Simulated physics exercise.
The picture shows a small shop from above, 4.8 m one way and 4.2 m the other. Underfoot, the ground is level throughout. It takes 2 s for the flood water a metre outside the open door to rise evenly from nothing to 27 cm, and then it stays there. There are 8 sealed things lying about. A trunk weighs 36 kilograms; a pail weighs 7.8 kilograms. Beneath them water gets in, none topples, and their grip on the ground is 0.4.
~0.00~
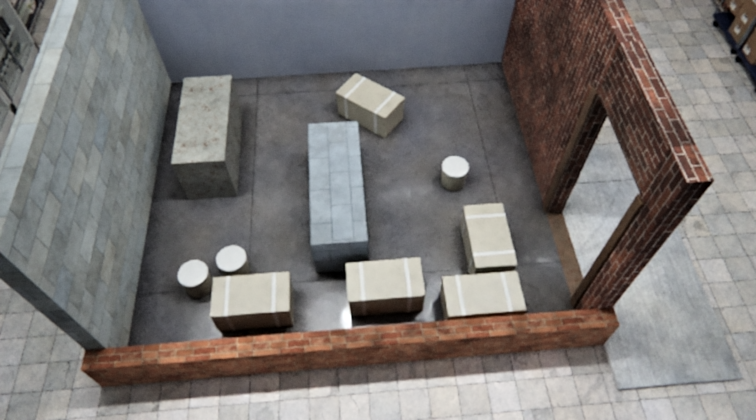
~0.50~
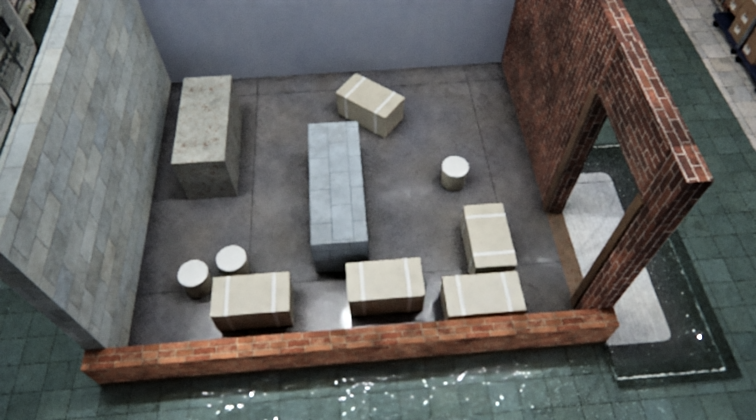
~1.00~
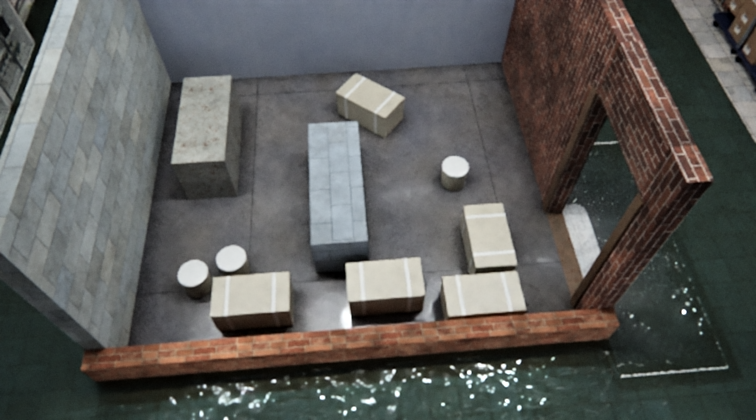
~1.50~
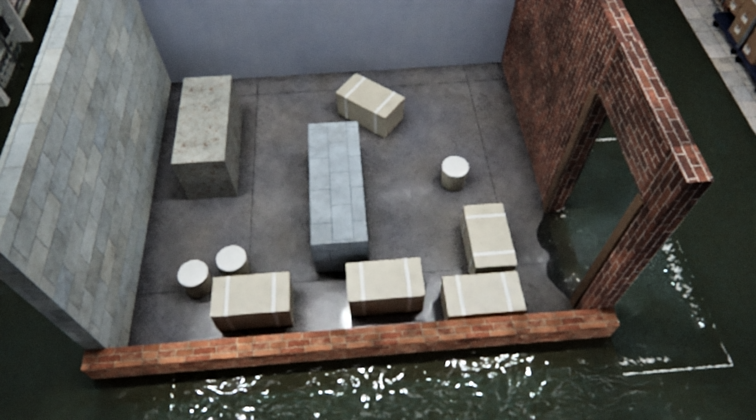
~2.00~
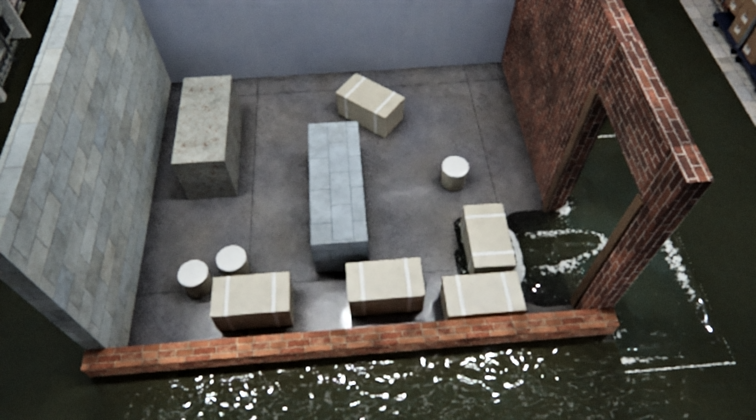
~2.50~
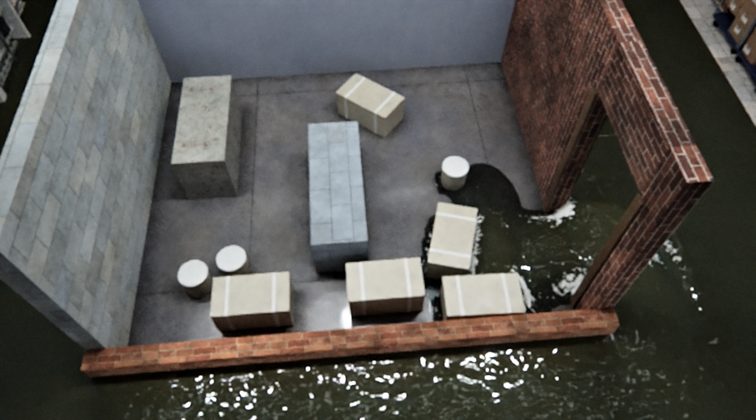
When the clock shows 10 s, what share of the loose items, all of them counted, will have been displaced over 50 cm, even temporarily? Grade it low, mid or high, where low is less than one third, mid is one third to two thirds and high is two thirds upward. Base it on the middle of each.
Grade: High.
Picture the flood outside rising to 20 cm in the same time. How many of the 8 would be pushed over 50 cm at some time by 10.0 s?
That would give 4.
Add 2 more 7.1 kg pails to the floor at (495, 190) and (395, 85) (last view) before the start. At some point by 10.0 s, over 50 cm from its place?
In turn: Within the mark, within the mark.
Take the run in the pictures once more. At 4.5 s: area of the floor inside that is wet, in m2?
Wet area: Approx. 11.0 m2.
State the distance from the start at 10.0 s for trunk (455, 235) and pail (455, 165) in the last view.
One is off by 250 cm, the other by 80 cm, in the order asked.
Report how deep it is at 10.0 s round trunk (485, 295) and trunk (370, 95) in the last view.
12 and 10 cm.
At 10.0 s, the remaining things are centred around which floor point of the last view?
Mean position approx. (304, 182).
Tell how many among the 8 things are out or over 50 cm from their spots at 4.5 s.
By that point, 3.
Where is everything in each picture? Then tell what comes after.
The first picture shows a trunk at (490, 234) rests on the ground; a trunk at (483, 293) rests on the ground; water covers 0.0 m2; 0 of 8 have shifted.
The second picture shows a trunk at (490, 234), on the bottom; a trunk at (483, 293) rests on the ground; water covers 0.0 m2; 0 of 8 have shifted.
The third picture shows a trunk at (490, 234), on the bottom; a trunk at (483, 293) rests on the ground; 0.0 m2 under water; 0 of 8 have shifted.
The fourth picture shows a trunk at (490, 234) rests on the ground; a trunk at (483, 293), on the bottom; water covers 0.1 m2; 0 of 8 have shifted.
The fifth picture shows a trunk at (489, 234), on the bottom; a trunk at (483, 293) rests on the ground; 0.7 m2 under water; 0 of 8 have shifted.
The sixth picture shows a trunk at (453, 235), on the bottom, 40 cm from its start; a trunk at (483, 294) rests on the ground; water covers 1.8 m2; 1 of 8 have shifted.
After 3.5 s 2 of 8 are over 50 cm from their spots; 1 afloat.
After 4.5 s 3 of 8 are over 50 cm from their spots; 2 afloat.
After 7.0 s 6 of 8 are over 50 cm from their spots; 1 afloat.
After 10.0 s 8 of 8 are over 50 cm from their spots, and 8 have been at some point; 6 afloat.
